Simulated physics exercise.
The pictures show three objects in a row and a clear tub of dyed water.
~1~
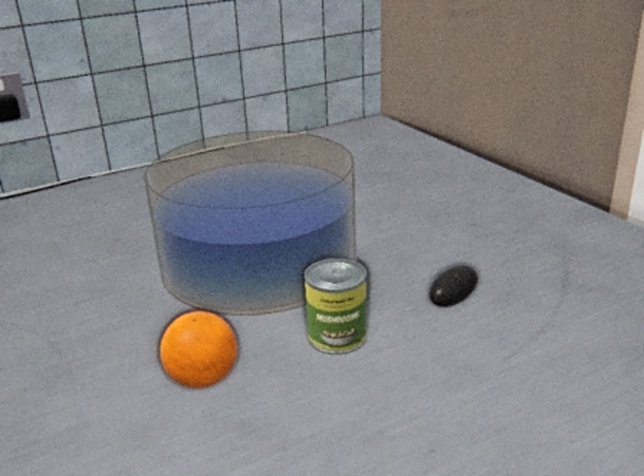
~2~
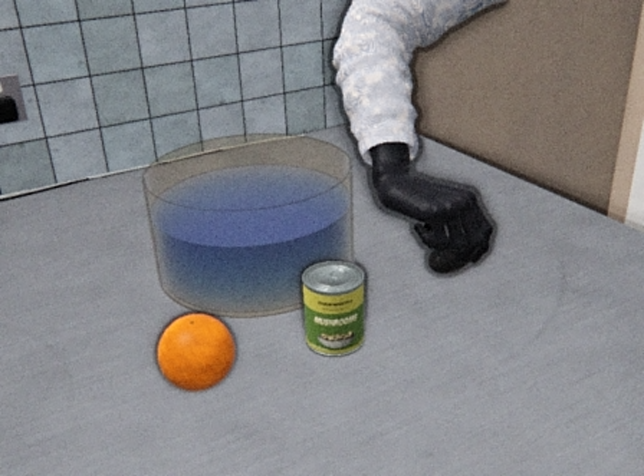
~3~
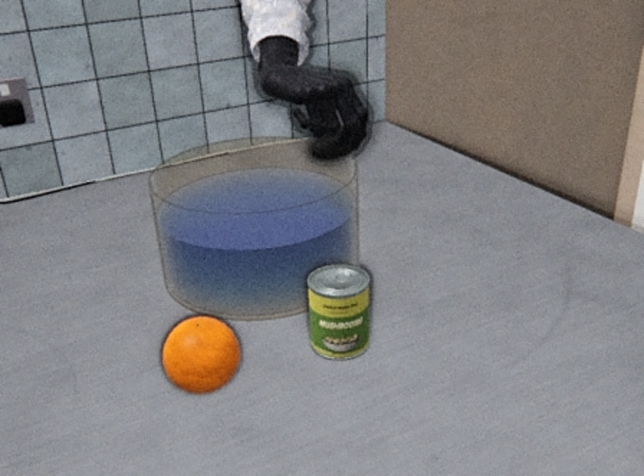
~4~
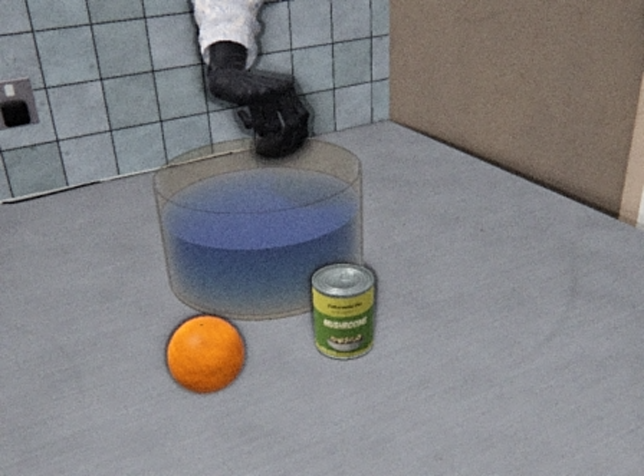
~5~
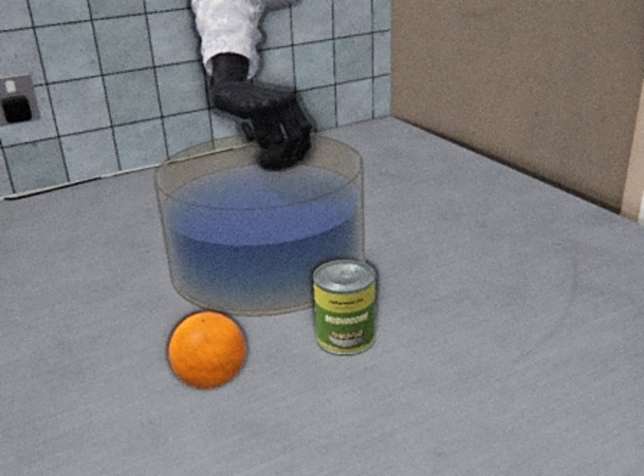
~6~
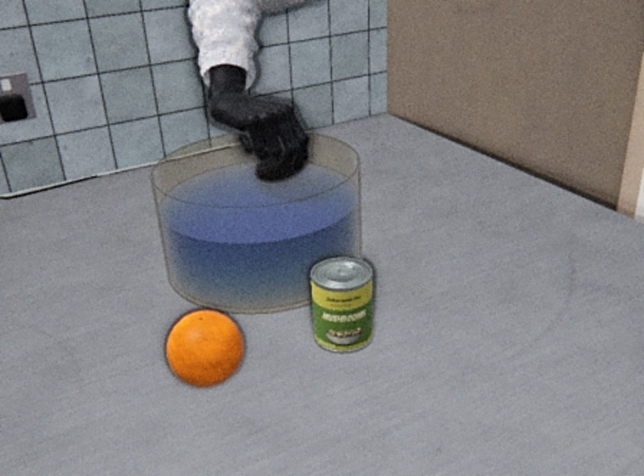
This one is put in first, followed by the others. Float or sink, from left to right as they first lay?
The left one stays afloat, the middle one drops down, the right one drops down.
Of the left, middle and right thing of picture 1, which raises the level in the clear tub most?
My pick is the centre of the three.
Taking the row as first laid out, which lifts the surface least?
The right-hand item.
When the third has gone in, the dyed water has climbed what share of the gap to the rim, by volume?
It comes to roughly 24 per cent.
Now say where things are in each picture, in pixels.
In the first frame, the row from the left; orange (199, 350); tin of food (336, 305); stone (454, 286).
In the second frame, a hand picks up the stone; stone (454, 253); tin of food (334, 308).
In the third frame, it is carried over; stone (337, 143); orange (201, 356).
In the fourth frame, it is above the clear tub; stone (282, 142); tin of food (343, 311).
In the fifth frame, it comes down; stone (285, 153); orange (207, 351).
In the sixth frame, it is just over the surface; orange (205, 349); tin of food (342, 304); stone (282, 164).
Next, the stone sinks.
After that, the tin of food sinks.
Finally, the orange rides on the surface; afloat, orange.
